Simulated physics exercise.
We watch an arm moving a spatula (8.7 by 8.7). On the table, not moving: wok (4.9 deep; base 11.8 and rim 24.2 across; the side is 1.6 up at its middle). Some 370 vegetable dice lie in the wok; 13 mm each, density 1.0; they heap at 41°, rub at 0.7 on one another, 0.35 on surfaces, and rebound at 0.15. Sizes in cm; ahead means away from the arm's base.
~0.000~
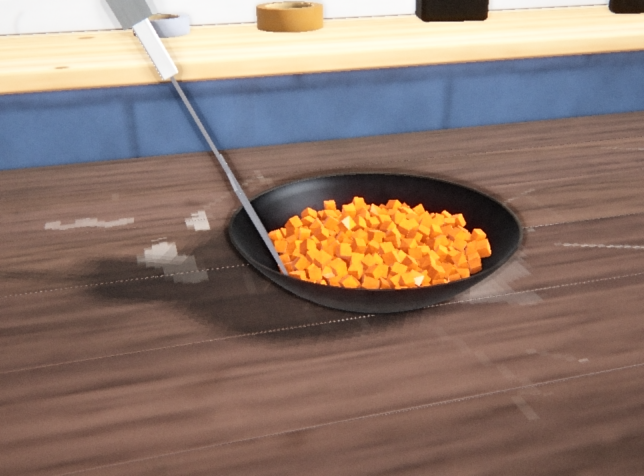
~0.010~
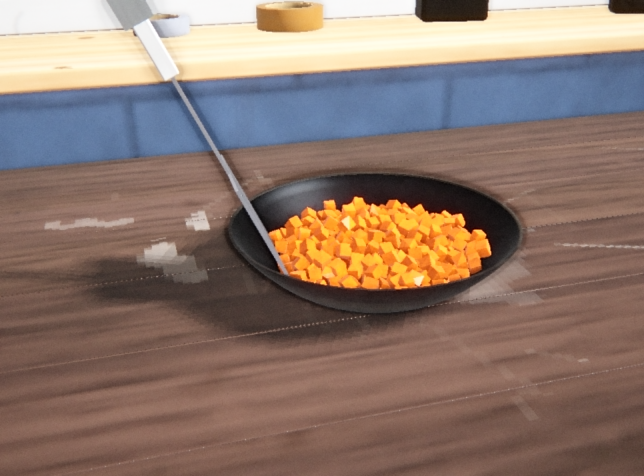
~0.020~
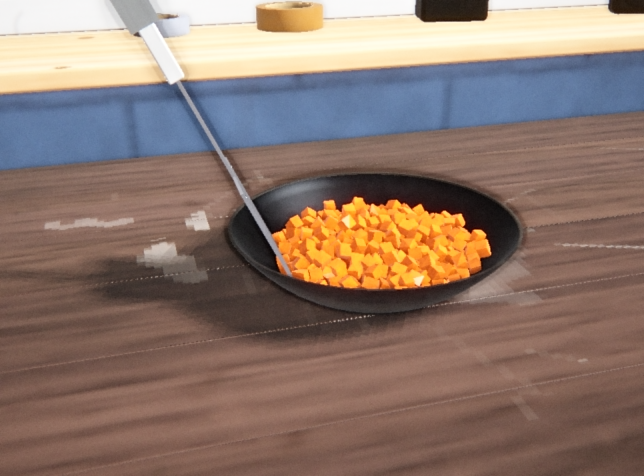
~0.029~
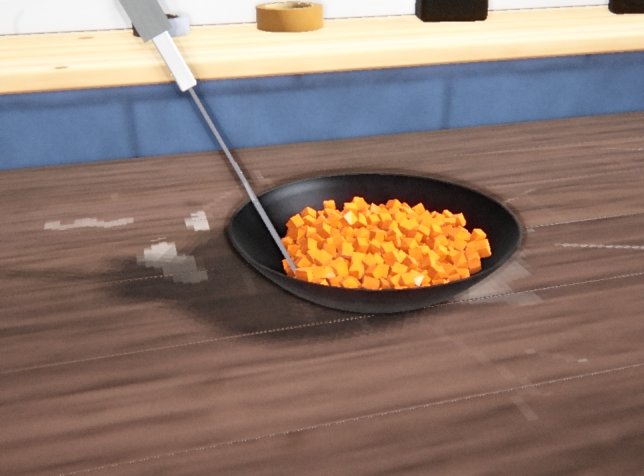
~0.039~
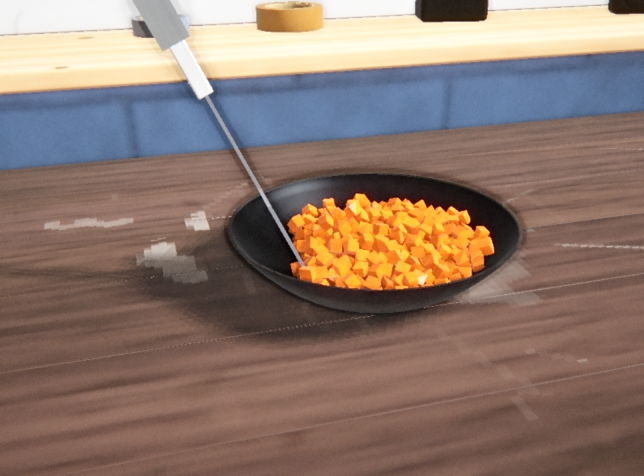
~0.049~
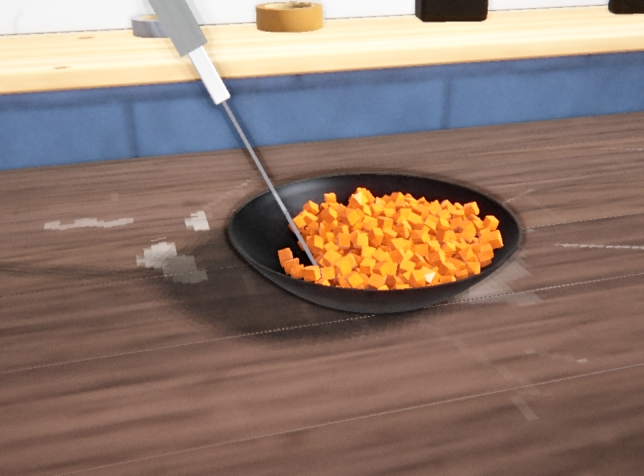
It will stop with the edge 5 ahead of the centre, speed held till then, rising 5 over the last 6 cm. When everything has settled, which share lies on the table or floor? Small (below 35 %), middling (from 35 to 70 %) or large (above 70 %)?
A middling share, from 35 to 70 %, ends on the table or floor.
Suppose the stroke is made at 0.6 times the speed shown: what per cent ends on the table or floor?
About 20 per cent.
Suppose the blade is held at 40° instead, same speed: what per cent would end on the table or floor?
It would be near 35 per cent.
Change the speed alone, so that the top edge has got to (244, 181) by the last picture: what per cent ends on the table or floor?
Some 25 per cent.
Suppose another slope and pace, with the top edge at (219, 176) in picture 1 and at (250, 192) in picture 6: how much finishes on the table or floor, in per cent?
Some 25 per cent.
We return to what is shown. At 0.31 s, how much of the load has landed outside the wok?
Roughly 30 per cent.
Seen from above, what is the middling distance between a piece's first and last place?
About 10 cm.
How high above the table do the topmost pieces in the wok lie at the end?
Some 6.0 cm.
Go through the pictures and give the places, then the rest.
Spatula top edge at (227, 171), sloping 65°; upper third of the load around (374, 239), from x 275 to 485, top at y 205; 369 in the wok, in the first frame.
Spatula top edge at (228, 172), sloping 65°; upper third of the load around (374, 239), from x 275 to 485, top at y 205, in the second frame.
Spatula top edge at (233, 174), sloping 65°; upper third of the load around (375, 238), from x 280 to 485, top at y 205, in the third frame.
Spatula top edge at (243, 180), sloping 65°; upper third of the load around (376, 236), from x 285 to 485, top at y 205, in the fourth frame.
Spatula top edge at (258, 186), sloping 65°; upper third of the load around (380, 232), from x 295 to 485, top at y 200, in the fifth frame.
Spatula top edge at (273, 190), sloping 65°; upper third of the load around (392, 228), from x 285 to 495, top at y 195; 369 in the wok, in the sixth frame.
After 0.07 s, sloping 65°, highest piece 8 above the table; 369 in the wok.
After 0.10 s, sloping 65°, highest piece 12 above the table; 358 in the wok, 11 on the blade or in flight.
After 0.31 s, sloping 65°, highest piece 26 above the table; 203 in the wok, 110 on the table or floor, 56 on the blade or in flight.
After 1.36 s, sloping 65°, highest piece 6 above the table; 201 in the wok, 168 on the table or floor.
At rest, 201 in the wok, 168 on the table or floor. That is 46 % on the table or floor.
